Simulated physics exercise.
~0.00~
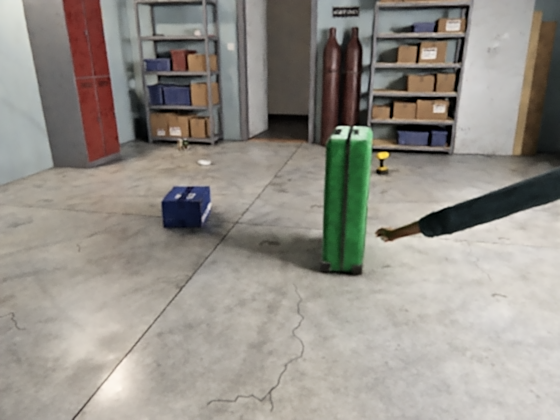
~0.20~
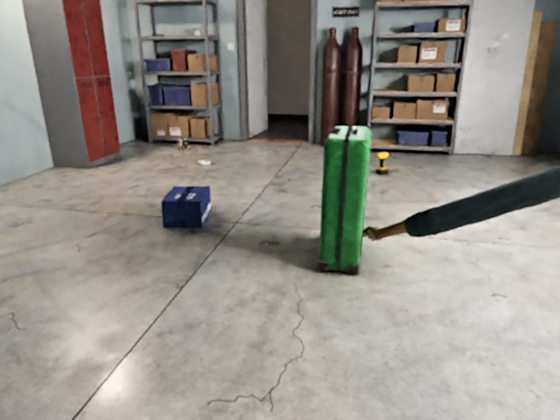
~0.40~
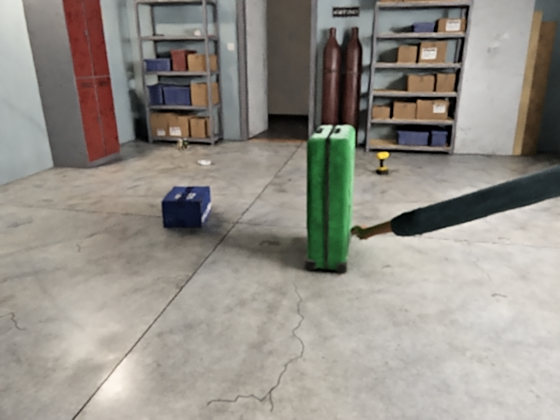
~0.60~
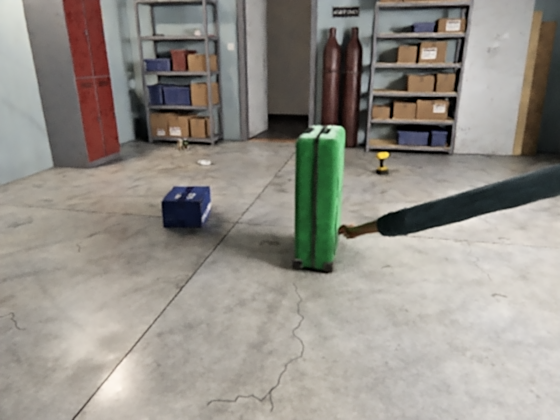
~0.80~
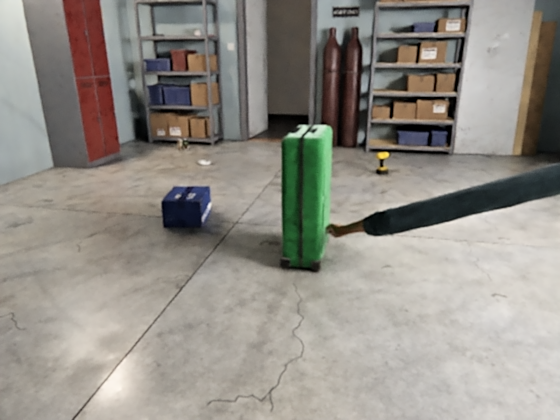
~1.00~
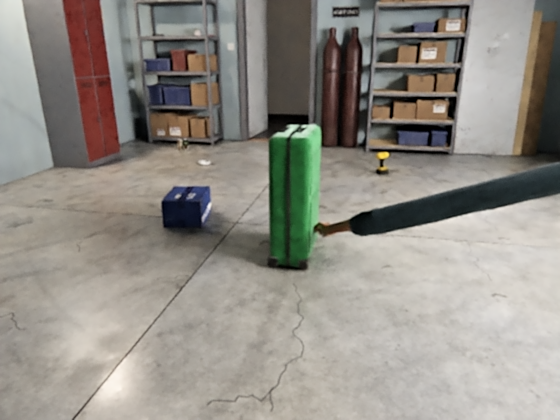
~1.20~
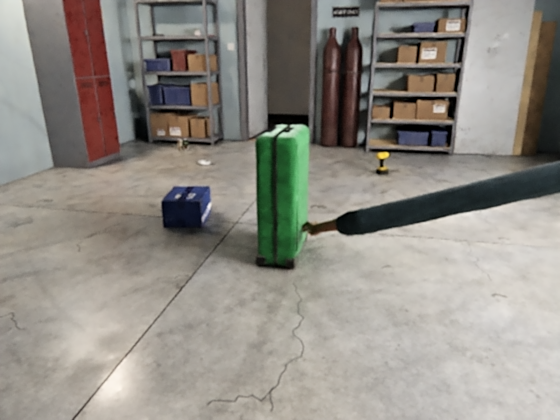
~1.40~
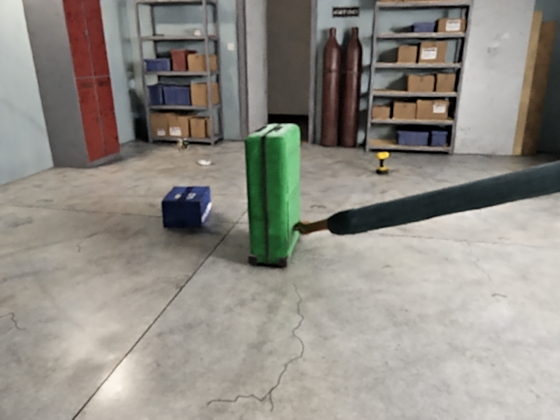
A hand slowly pushes an upright green case left toward a blue parcel without toppling it.
